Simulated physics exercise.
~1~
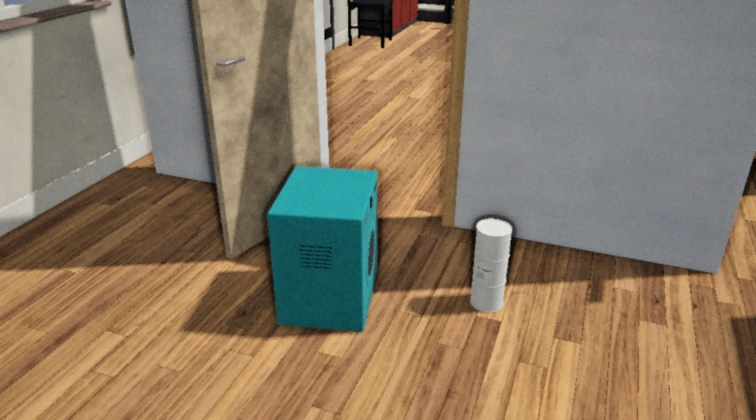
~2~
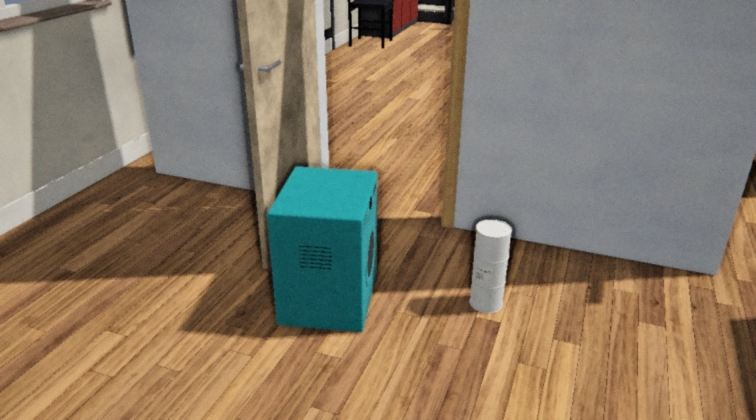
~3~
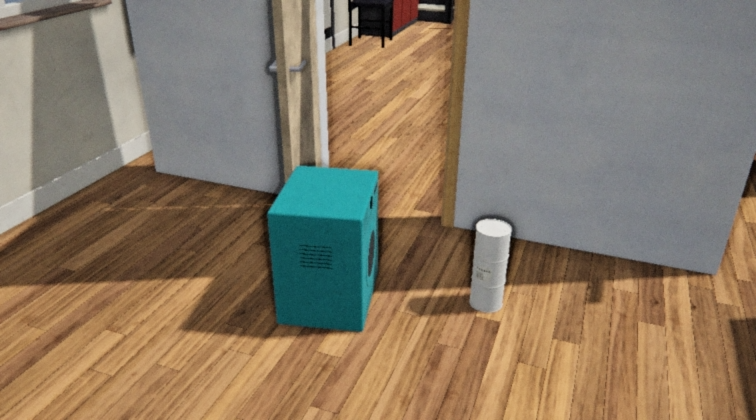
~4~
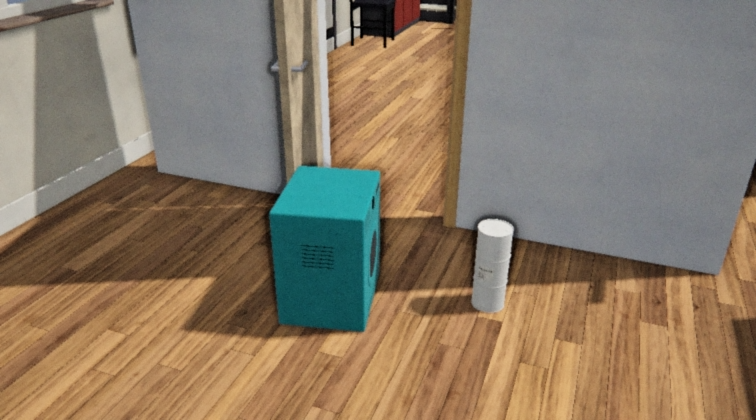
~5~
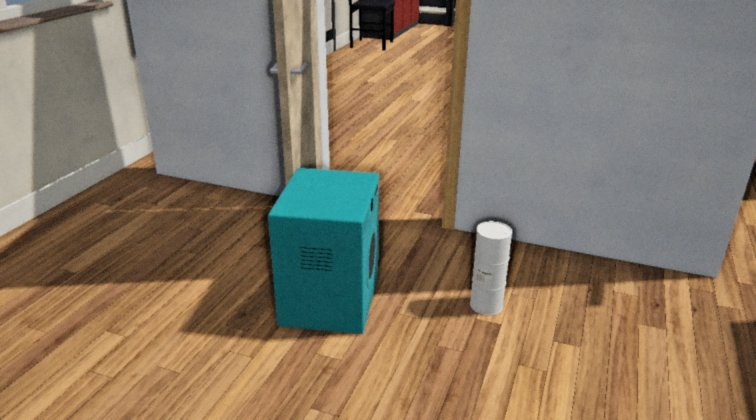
A door swings partway toward its frame and stops, still open, behind a turquoise appliance.
